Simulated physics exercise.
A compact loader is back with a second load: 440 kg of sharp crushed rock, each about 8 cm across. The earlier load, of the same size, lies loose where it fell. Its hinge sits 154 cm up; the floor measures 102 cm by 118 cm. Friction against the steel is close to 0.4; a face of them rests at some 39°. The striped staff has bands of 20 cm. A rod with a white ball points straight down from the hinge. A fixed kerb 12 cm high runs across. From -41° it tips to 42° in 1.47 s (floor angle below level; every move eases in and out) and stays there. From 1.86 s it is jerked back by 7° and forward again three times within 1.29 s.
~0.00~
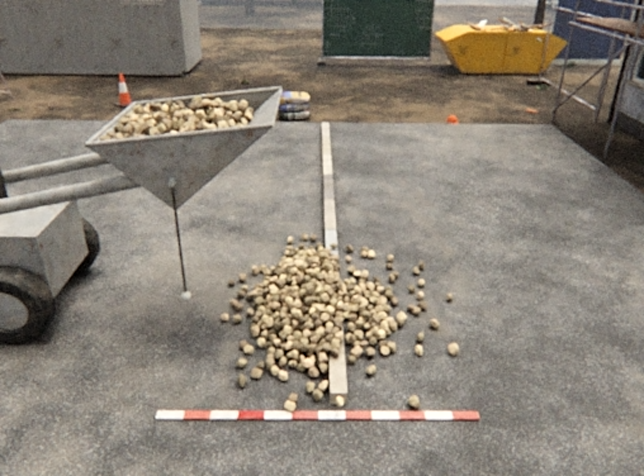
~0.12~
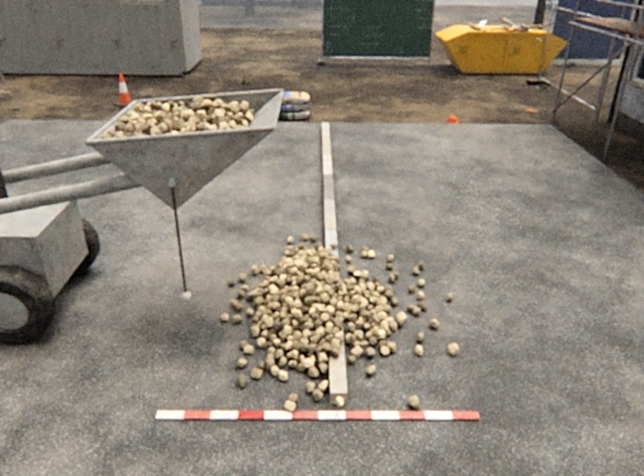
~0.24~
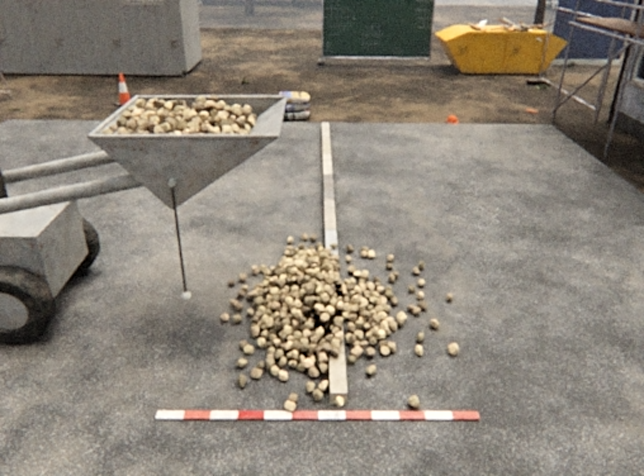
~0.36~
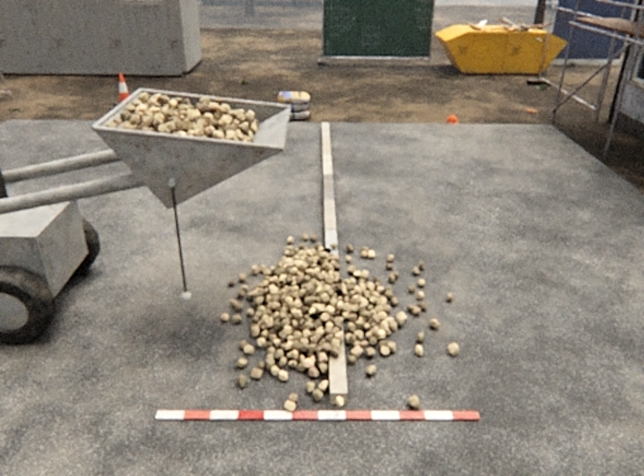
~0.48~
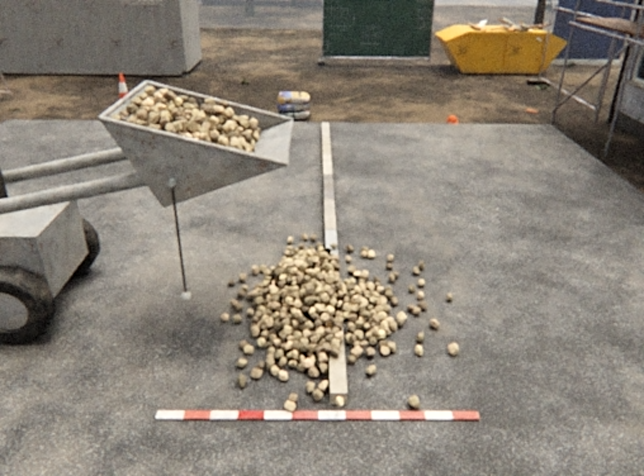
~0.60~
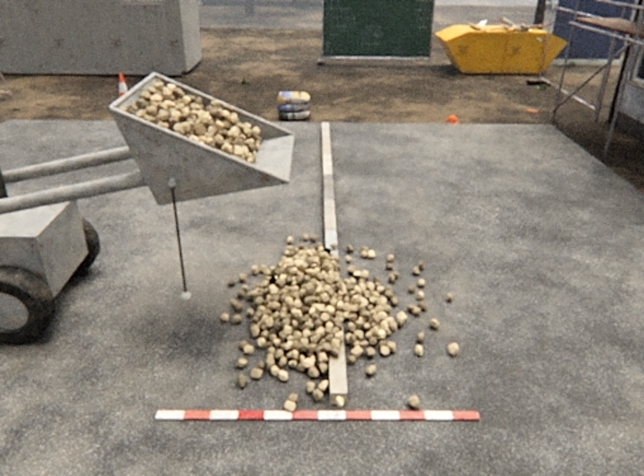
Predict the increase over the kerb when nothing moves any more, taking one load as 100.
Roughly 30 per cent of a load more.
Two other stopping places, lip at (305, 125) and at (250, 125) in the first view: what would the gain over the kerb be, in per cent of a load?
About 70 and 10 per cent.
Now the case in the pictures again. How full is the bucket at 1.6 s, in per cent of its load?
It holds some 50 per cent.
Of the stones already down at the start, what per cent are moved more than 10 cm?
About 10 per cent.
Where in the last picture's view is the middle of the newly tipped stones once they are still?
Their middle is at about (304, 291).
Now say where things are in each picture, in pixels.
In the first picture, the bucket is at -41°, its lip at (272, 126); the top of the load is at (200, 105). The earlier load is highest near (314, 280), 32 cm above ground level, 82 % on this side of the kerb, 18 % over the kerb.
In the second picture, lip at (274, 128), floor tilted -39°, highest stones at (196, 105); the stones move at 0.1 m/s on average.
In the third picture, the bucket is at -35°, its lip at (278, 136); the top of the load is at (173, 107); the stones move at 0.2 m/s on average.
In the fourth picture, lip at (283, 149), floor tilted -28°, highest stones at (144, 102); the stones move at 0.3 m/s on average.
In the fifth picture, lip at (287, 164), floor tilted -20°, highest stones at (150, 96); the stones move at 0.3 m/s on average.
In the sixth picture, the bucket is at -11°, its lip at (289, 182); the top of the load is at (158, 91); the stones move at 0.4 m/s on average.
After 1.1 s the floor is at 29°; in per cent of one load, 100 in the bucket, 82 on this side of the kerb, 18 over the kerb; the foremost stones are at (429, 297).
After 1.6 s the floor is at 42°; in per cent of one load, 52 in the bucket, 130 on this side of the kerb, 18 over the kerb; the foremost stones are at (429, 297).
After 3.6 s the floor is at 42°; in per cent of one load, 0 in the bucket, 152 on this side of the kerb, 48 over the kerb; the foremost stones are at (435, 298).
After 6.3 s the floor is at 42°; in per cent of one load, 0 in the bucket, 152 on this side of the kerb, 48 over the kerb; the foremost stones are at (435, 298). Net gain over the kerb, 30.
